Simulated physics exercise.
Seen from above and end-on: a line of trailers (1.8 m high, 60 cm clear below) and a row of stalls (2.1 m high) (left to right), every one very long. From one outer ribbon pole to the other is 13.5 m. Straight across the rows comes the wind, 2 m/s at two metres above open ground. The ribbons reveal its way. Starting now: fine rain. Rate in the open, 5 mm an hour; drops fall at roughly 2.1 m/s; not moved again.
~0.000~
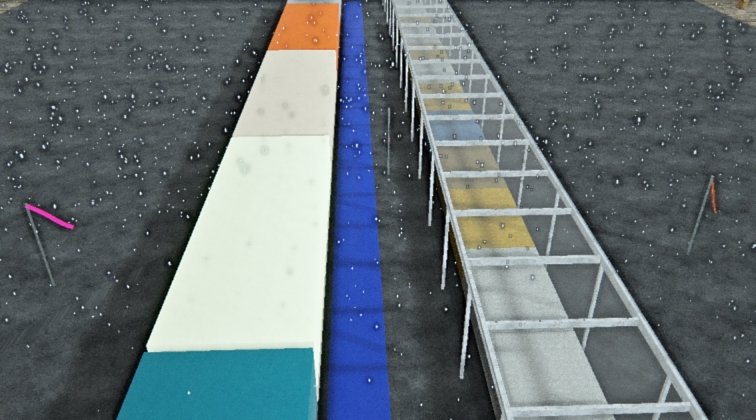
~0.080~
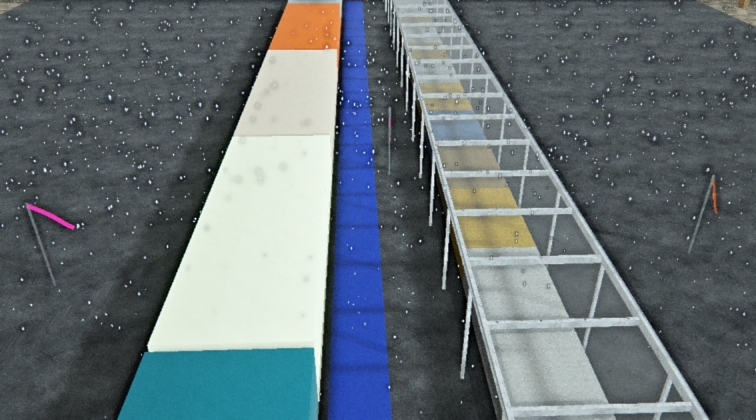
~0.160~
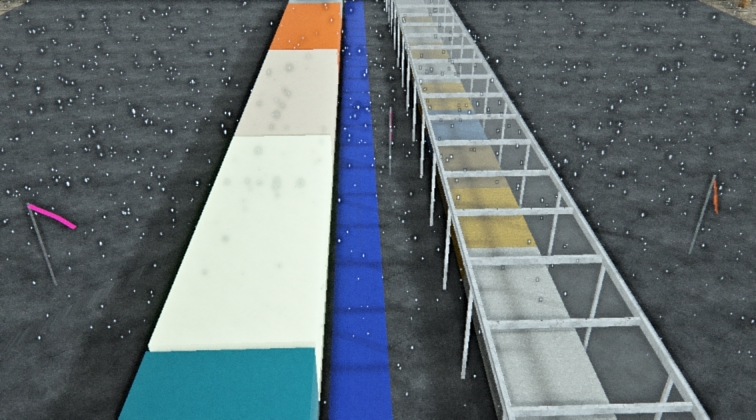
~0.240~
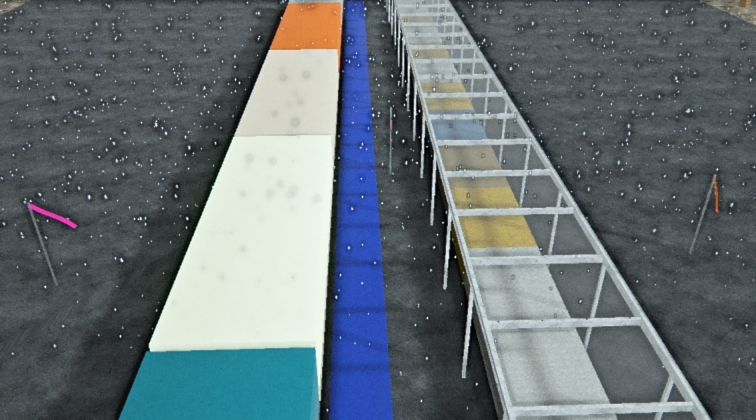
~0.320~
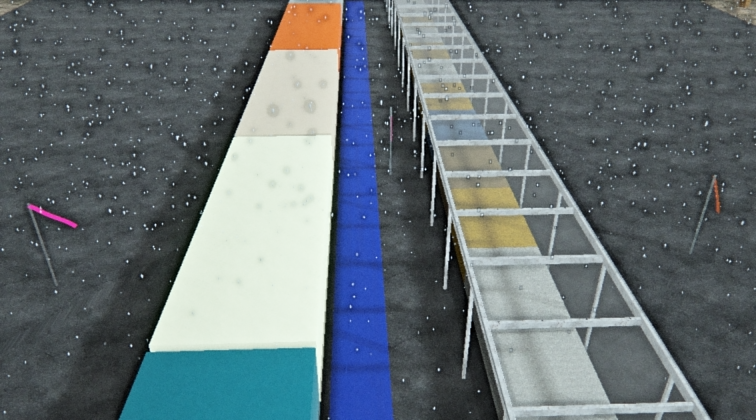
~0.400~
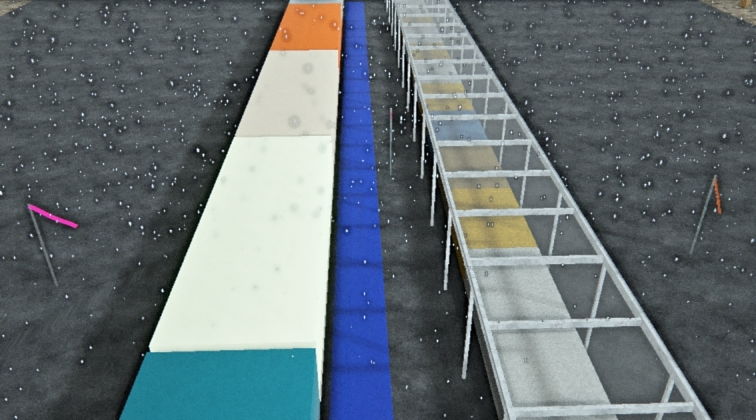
Fine pale drops speckle the air over dark grey ground, seen from above and end-on along two very long rows. At left the line of trailers shows teal, white, beige and orange tops beside a blue strip, while at right stands a pale-framed row of stalls with yellowish and grey patches. Only the drops change, as the pink ribbon at left, the orange one at right and the camera stay practically still.
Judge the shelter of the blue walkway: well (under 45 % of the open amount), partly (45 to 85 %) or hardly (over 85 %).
It receives from 45 to 85 % of what falls in the open.
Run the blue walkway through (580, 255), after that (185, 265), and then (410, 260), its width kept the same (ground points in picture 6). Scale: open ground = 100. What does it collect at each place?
In order: Close to 80 %, close to 110 %, close to 90 %.
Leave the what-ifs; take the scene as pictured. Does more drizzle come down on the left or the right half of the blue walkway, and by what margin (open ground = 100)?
Result: Right portion ahead by approx. 65 points.
In 10 minutes the blue walkway collects 0.5 mm against 0.8 mm in the open.
In 30 minutes the blue walkway collects 1.5 mm against 2.5 mm in the open.
In 60 minutes the blue walkway collects 3.0 mm against 5.0 mm in the open, so the blue walkway has 61 % of the open amount; the left half of it has 29 %, the right half 93 %.
